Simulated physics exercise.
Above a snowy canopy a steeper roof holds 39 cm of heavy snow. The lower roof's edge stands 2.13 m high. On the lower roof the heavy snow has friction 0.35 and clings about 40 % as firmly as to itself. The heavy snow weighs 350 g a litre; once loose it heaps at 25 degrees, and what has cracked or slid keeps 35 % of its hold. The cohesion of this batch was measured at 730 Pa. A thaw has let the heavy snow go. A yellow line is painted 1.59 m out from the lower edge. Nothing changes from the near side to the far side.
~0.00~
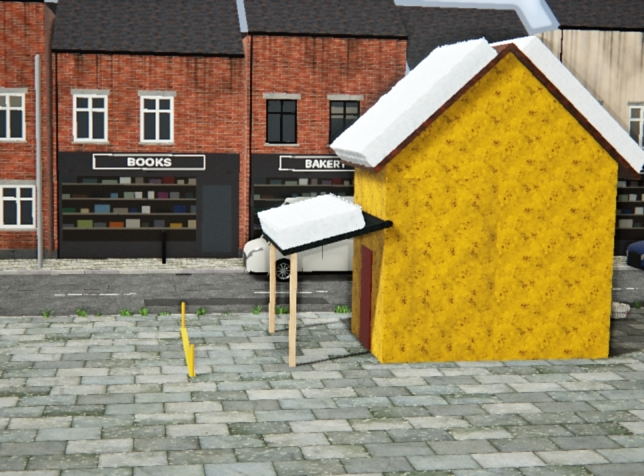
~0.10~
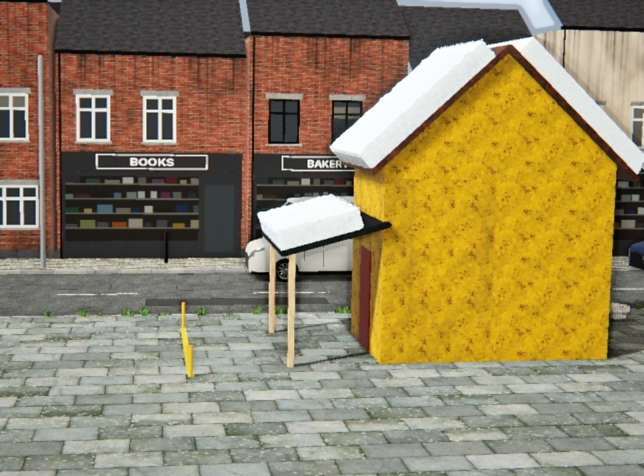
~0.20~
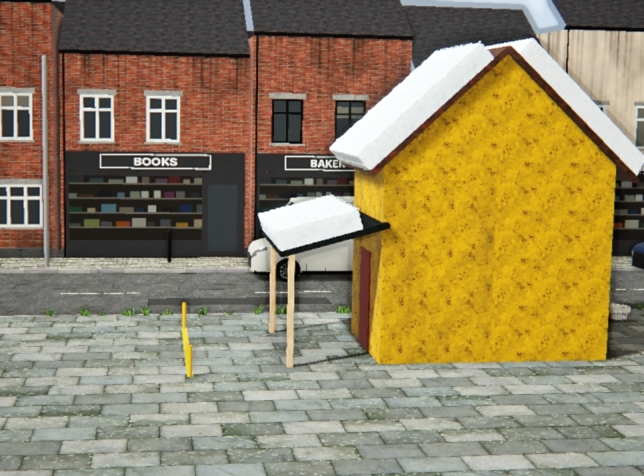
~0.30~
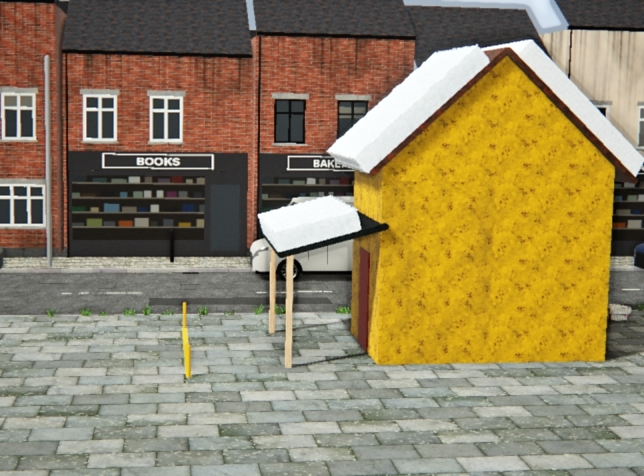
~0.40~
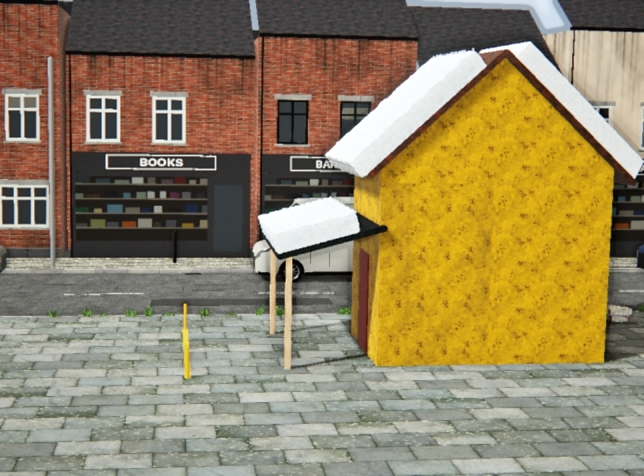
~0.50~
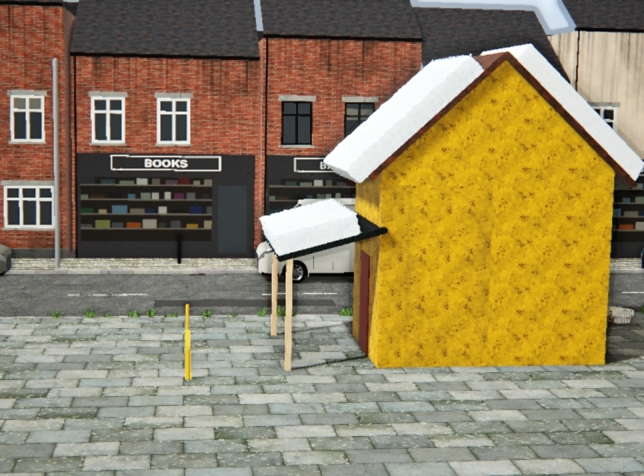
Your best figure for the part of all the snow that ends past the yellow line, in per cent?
Close to 26 per cent.
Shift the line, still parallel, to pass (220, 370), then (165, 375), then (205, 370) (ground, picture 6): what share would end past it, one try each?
In that order: 40 %, 16 %, 35 %.
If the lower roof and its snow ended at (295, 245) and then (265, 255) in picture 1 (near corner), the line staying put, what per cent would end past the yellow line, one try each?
In that order: 30 %, 25 %.
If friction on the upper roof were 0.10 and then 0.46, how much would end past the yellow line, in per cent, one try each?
In that order: 55 %, 35 %.
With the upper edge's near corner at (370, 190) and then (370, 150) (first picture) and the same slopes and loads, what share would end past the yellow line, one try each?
In turn about 8 %, 35 %.
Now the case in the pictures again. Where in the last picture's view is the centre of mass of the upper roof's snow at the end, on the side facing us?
Near (236, 313).
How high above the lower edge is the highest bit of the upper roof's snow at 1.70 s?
Some 2.1 m.
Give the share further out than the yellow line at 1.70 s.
Some 0 per cent.
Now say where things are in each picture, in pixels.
The first frame shows front end of the heavy snow at (372, 166).
The second frame shows front end of the heavy snow at (371, 142), its middle shifted 8 mm.
The third frame shows front end of the heavy snow at (369, 144), its middle shifted 3.3 cm, 1 % of it past the upper edge, in one piece.
The fourth frame shows front end of the heavy snow at (366, 147), its middle shifted 7.5 cm, 2 % of it past the upper edge, in one piece.
The fifth frame shows front end of the heavy snow at (362, 151), its middle shifted 13 cm, 5 % of it past the upper edge, in one piece.
The sixth frame shows front end of the heavy snow at (358, 157), its middle shifted 21 cm, 7 % of it past the upper edge, in one piece.
By 1.05 s, none is below the lower edge and 0 % is past the line.
By 1.70 s, none is below the lower edge and 0 % is past the line.
By 2.35 s, 29 % is below the lower edge and 0 % is past the line.
By 3.00 s, 60 % is below the lower edge and 23 % is past the line.
By 4.80 s, at the end, 66 % is below the lower edge and 26 % is past the line.
